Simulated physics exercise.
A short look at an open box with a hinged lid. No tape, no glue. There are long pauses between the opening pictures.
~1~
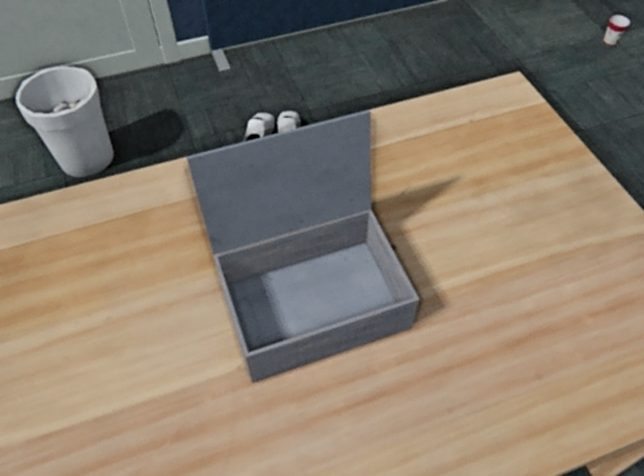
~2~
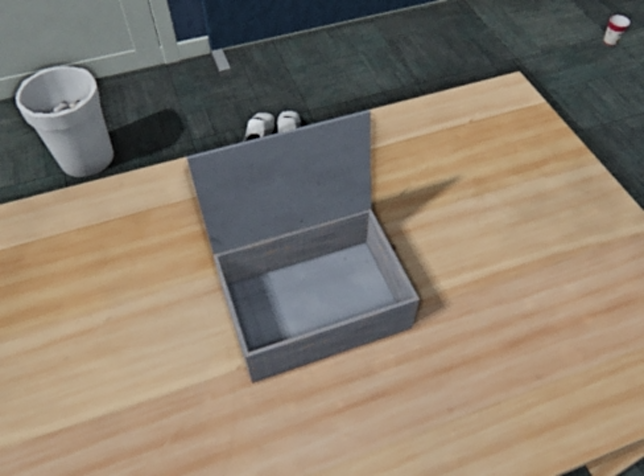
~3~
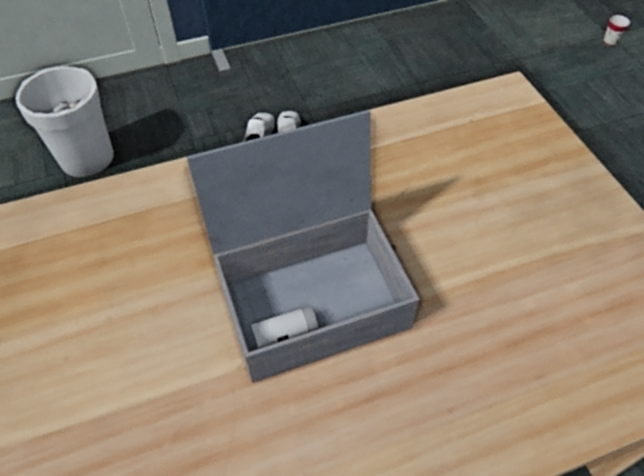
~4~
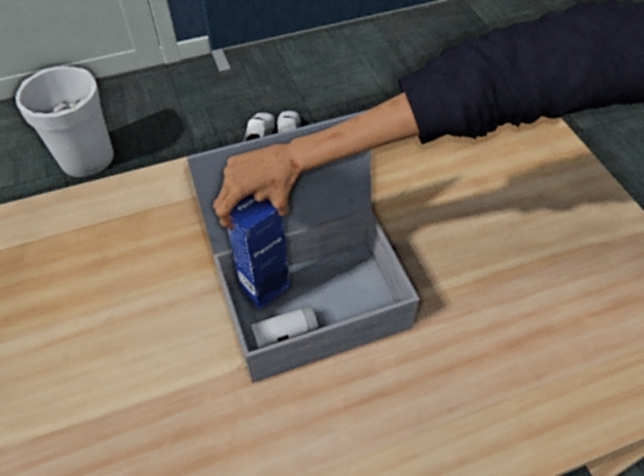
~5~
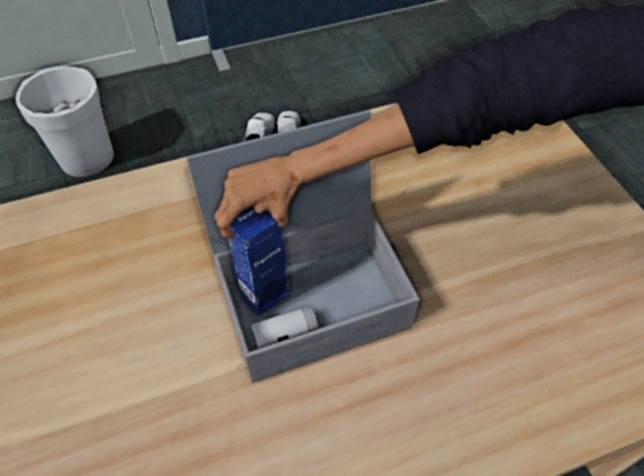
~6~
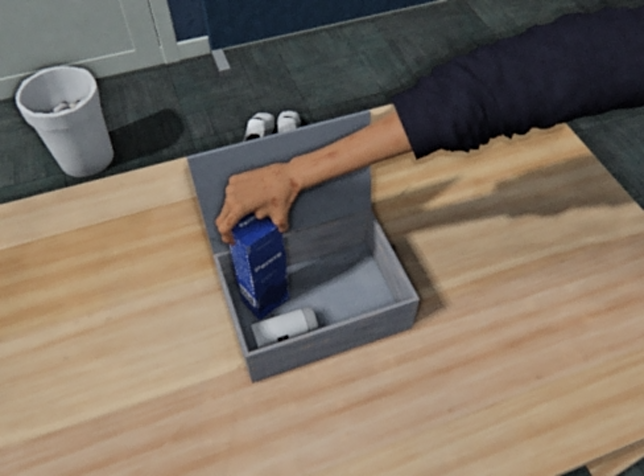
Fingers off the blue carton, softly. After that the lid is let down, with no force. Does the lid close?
Outcome: The lid stays ajar.
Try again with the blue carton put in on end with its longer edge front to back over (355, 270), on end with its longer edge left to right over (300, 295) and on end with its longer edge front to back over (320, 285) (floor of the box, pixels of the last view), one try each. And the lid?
In the first case it will not close; in the second case it will not close; in the third case it is held up.
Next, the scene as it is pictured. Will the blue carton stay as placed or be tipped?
It tips.
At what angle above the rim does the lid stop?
About 18°.
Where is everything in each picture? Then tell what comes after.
In the first frame, the last thing is not in view yet.
In the second frame, the last thing is not in view yet.
In the third frame, the last thing is not in view yet; white shaker (285, 327).
The fourth frame shows on its way; blue carton (260, 252); white shaker (285, 327).
The fifth frame shows on its way; blue carton (259, 261); white shaker (285, 327).
The sixth frame shows put in, still held; blue carton (260, 266); white shaker (285, 327).
Then, 1.30 s past the last view, lid 79° above the rim.
Then, 1.80 s past the last view, lid 49° above the rim; blue carton rocked 26° from its first pose near (280, 286).
Then, 2.00 s past the last view, lid 30° above the rim; blue carton rocked 54° from its first pose near (295, 304).
Then, 3.40 s past the last view, lid 18° above the rim; blue carton rocked 58° from its first pose near (295, 299); white shaker displaced about its own width.
Finally, lid 18° above the rim; down or leaning hard in the box, blue carton; white shaker still in place. Final places as the last picture's camera would see them, blue carton near (294, 296).
